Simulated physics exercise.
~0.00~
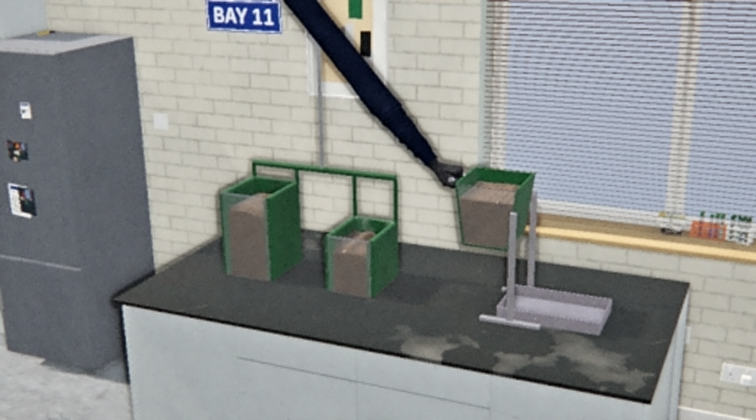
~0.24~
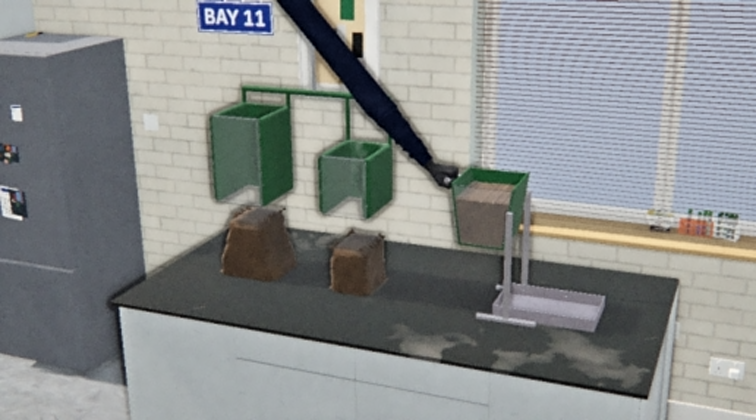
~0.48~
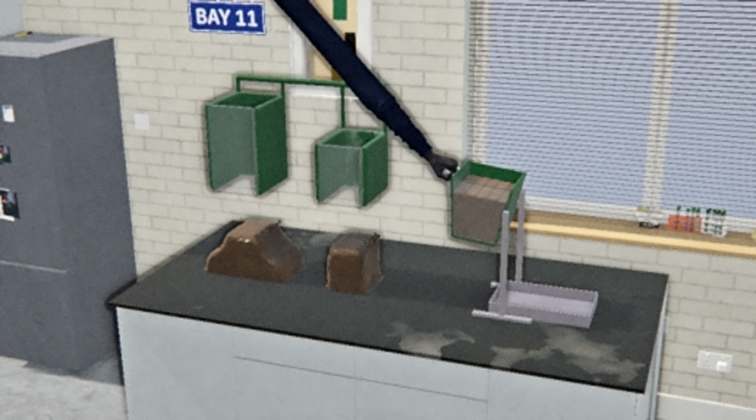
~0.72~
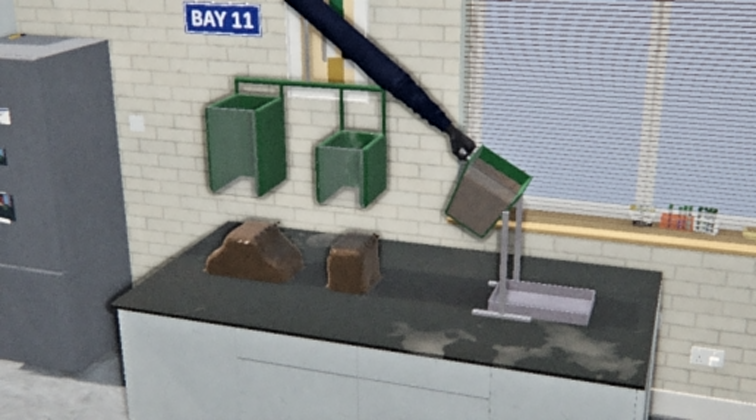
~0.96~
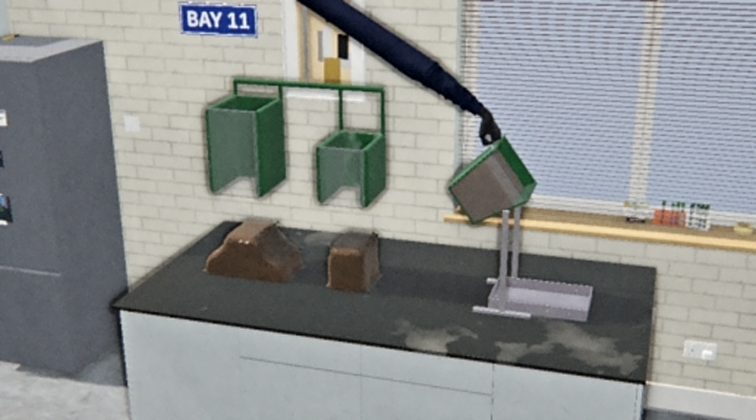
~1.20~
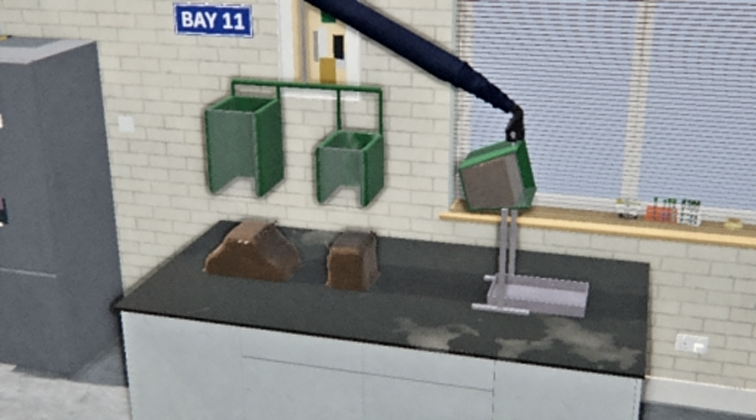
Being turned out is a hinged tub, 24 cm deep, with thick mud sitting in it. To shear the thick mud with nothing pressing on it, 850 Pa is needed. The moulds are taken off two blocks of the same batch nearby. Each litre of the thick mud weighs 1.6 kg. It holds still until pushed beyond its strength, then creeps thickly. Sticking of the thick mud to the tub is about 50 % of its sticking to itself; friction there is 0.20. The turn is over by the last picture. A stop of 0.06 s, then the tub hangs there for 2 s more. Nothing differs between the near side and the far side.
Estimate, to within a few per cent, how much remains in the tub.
Roughly 100 per cent remains in the tub.
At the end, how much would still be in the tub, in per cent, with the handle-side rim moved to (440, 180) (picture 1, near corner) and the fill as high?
In that case some 100 per cent.
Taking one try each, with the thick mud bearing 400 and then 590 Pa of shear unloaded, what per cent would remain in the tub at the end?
In that order: 80 %, 100 %.
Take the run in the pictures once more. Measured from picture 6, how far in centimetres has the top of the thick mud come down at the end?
The top ends up some 0 cm below its level in the last picture.
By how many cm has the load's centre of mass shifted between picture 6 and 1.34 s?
0 cm.
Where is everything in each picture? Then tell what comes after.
In the first picture, handle-side rim at (457, 184), tilt 0 degrees; top of the thick mud at (504, 203); blocks stand 32 cm, 20 cm (left to right).
In the second picture, handle-side rim at (454, 184), tilt 0 degrees; top of the thick mud at (500, 203); blocks stand 26 cm, 20 cm (left to right).
In the third picture, handle-side rim at (453, 178), tilt 7 degrees; top of the thick mud at (459, 193); blocks stand 20 cm, 20 cm (left to right).
In the fourth picture, handle-side rim at (470, 162), tilt 30 degrees; top of the thick mud at (467, 176); blocks stand 20 cm, 20 cm (left to right).
In the fifth picture, handle-side rim at (494, 152), tilt 54 degrees; top of the thick mud at (482, 163); blocks stand 20 cm, 20 cm (left to right).
In the sixth picture, handle-side rim at (516, 152), tilt 75 degrees; top of the thick mud at (500, 159); blocks stand 20 cm, 20 cm (left to right).
After 1.34 s, the tub is at 75 degrees and holds 100 %.
After 1.51 s, the tub is at 75 degrees and holds 100 %.
After 1.68 s, the tub is at 75 degrees and holds 100 %.
After 1.85 s, the tub is at 75 degrees and holds 100 %.
After 3.20 s, at the end, the tub is at 75 degrees and holds 100 %.
